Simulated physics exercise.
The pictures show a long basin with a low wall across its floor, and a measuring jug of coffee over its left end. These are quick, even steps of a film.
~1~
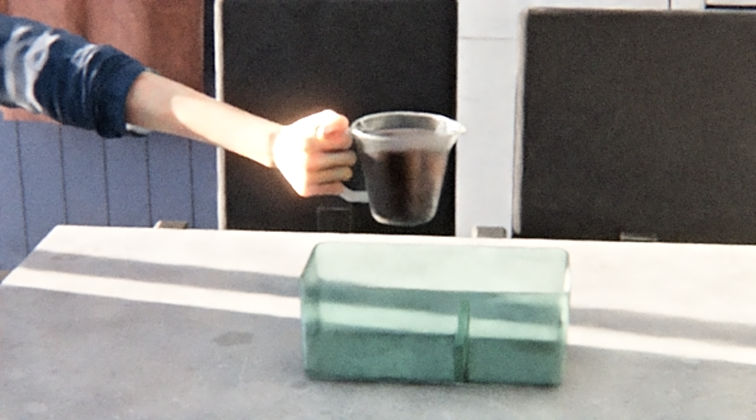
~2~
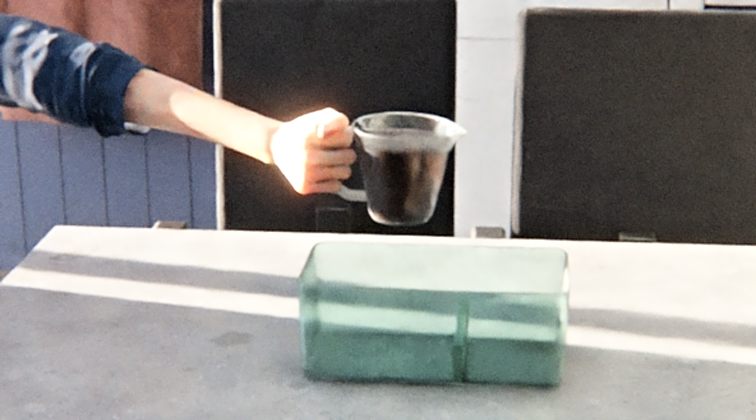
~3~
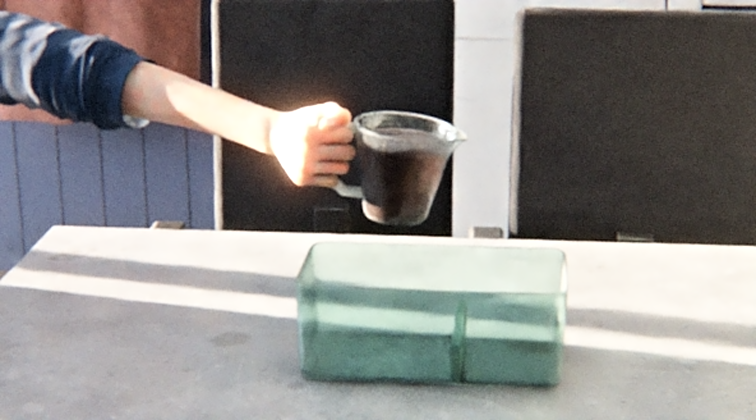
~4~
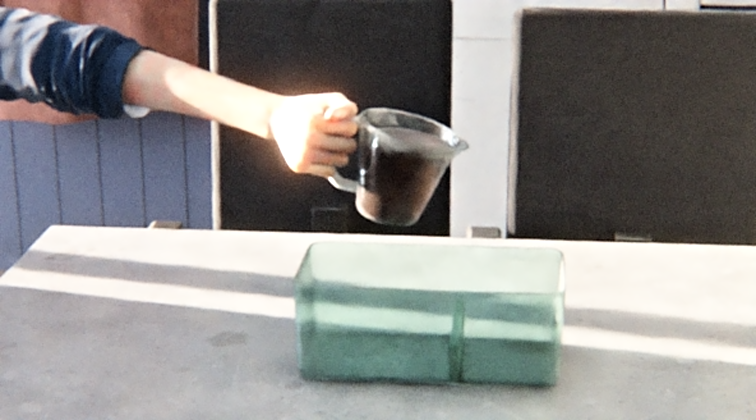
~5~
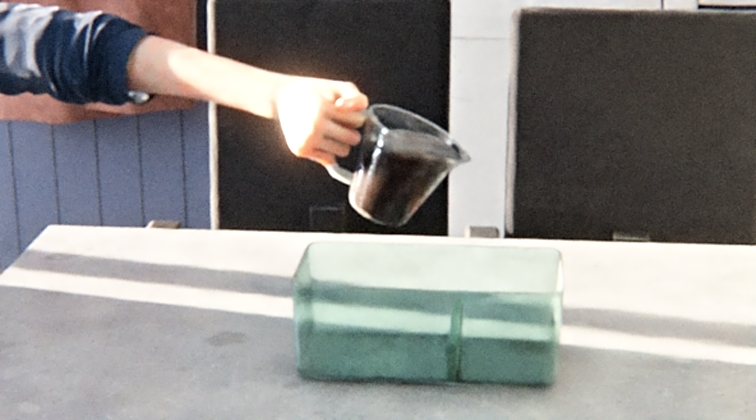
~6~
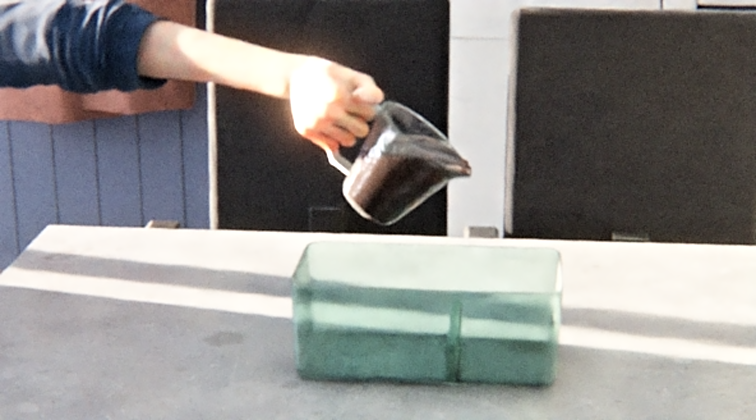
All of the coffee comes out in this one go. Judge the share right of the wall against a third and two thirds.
In the end more than two thirds is right of the wall.
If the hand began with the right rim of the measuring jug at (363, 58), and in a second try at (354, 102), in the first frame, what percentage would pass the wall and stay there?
Near 5 % and 10 %.
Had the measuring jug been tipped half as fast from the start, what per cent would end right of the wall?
About 95 per cent.
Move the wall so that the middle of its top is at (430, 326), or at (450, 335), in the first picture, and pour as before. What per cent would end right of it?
First some 85, then 75 per cent.
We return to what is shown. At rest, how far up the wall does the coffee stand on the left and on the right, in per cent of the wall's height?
Near 10 on the left, 60 on the right.
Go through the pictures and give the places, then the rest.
In the first picture, tilt 0°; pouring edge (466, 129); surface from (359, 138) to (451, 140); the long basin's rim runs from (307, 264) to (569, 272); the wall's top is at (462, 322).
In the second picture, tilt 2°; pouring edge (466, 131); surface from (359, 137) to (450, 141).
In the third picture, tilt 7°; pouring edge (468, 137); surface from (360, 136) to (450, 144).
In the fourth picture, tilt 15°; pouring edge (470, 146); surface from (362, 134) to (453, 148).
In the fifth picture, tilt 25°; pouring edge (472, 159); surface from (365, 138) to (457, 152).
In the sixth picture, tilt 38°; pouring edge (472, 175); surface from (361, 152) to (466, 165); 1 per cent is over the edge.
A moment on, the measuring jug is tipped right over and 31 per cent is still to pour, 0 is left of the wall and 48 right of it.
Next, the measuring jug is tipped right over and 2 per cent is still to pour, 9 is left of the wall and 76 right of it.
Then the measuring jug is tipped right over and 0 per cent is still to pour, 14 is left of the wall and 81 right of it.
Later the measuring jug is tipped right over and 0 per cent is still to pour, 15 is left of the wall and 80 right of it.
In the end 15 per cent lies left of the wall, 80 right of it and 5 outside.
